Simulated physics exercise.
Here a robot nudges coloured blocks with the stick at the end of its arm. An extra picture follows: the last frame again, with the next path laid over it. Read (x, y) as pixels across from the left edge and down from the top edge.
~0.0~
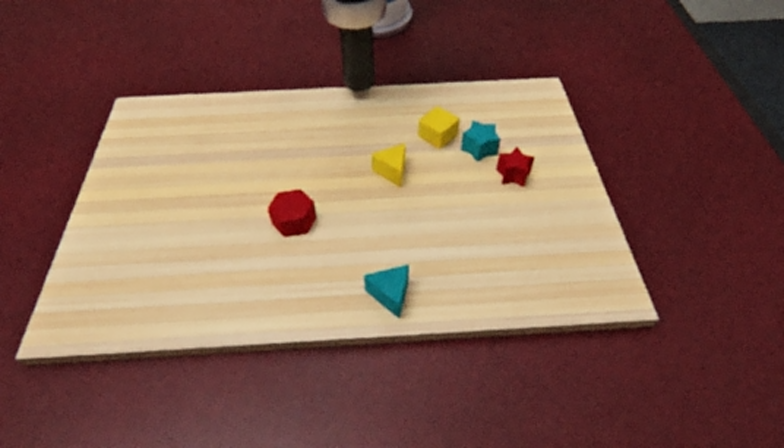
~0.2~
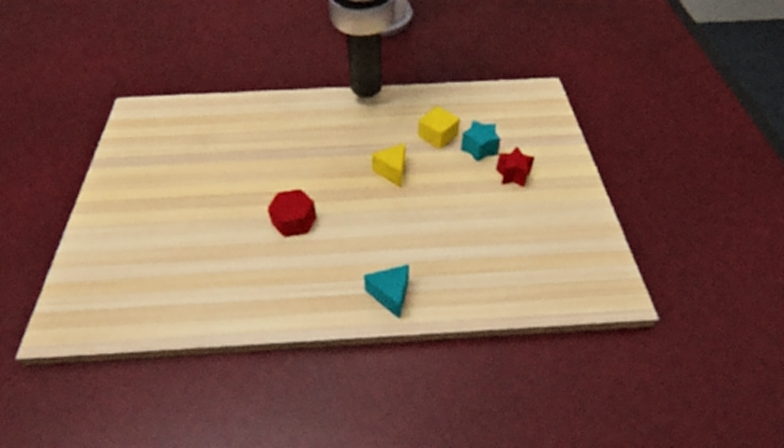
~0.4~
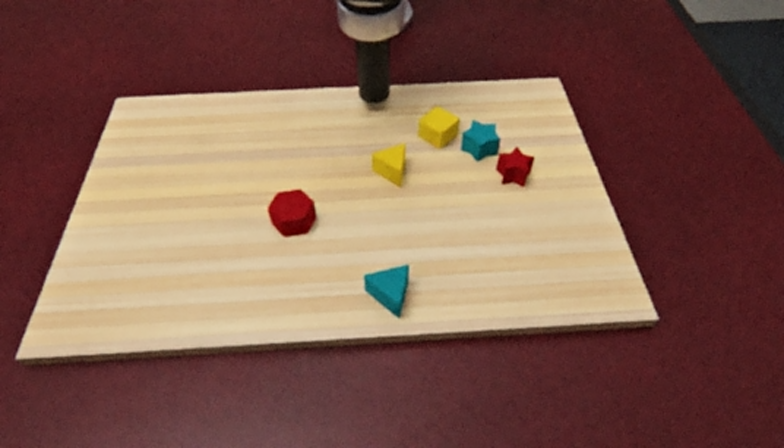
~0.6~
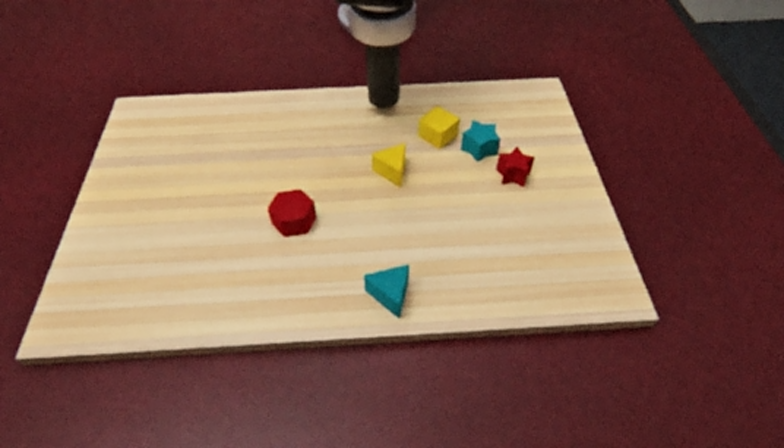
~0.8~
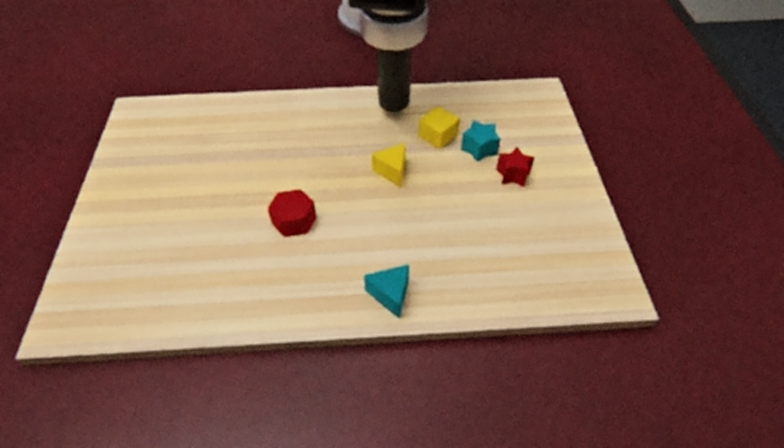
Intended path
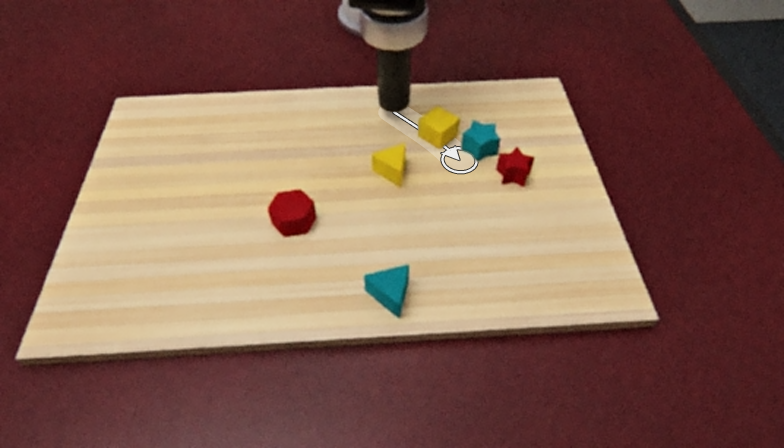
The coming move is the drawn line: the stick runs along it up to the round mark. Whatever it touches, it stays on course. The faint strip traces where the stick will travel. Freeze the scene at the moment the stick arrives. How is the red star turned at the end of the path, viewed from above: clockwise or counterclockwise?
My answer: Clockwise.
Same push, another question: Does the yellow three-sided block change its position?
I believe not.
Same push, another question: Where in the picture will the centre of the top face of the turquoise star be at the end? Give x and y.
It ends at (527, 140).
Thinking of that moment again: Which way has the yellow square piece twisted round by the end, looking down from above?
Rotation: Counter-clockwise.
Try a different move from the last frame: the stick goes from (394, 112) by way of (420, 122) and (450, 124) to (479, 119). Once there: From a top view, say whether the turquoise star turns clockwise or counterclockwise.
From above, the turn goes anticlockwise.
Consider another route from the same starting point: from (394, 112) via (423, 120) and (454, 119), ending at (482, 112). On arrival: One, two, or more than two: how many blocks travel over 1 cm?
Blocks displaced: 1.
The line goes from (394, 112) over (427, 134) to (460, 160).
The first path, step by step. One third of the way, stick at (417, 117); yellow square piece at (445, 121).
Two thirds of the way, stick at (440, 133); yellow square piece at (472, 134), turned 25° anticlockwise; turquoise star at (504, 137), turned 15° anticlockwise.
At the end, stick at (461, 151); yellow three-sided block unmoved; yellow square piece at (497, 148), turned 50° anticlockwise; turquoise star at (527, 140), turned 40° anticlockwise; red star at (528, 163), turned 50° clockwise.
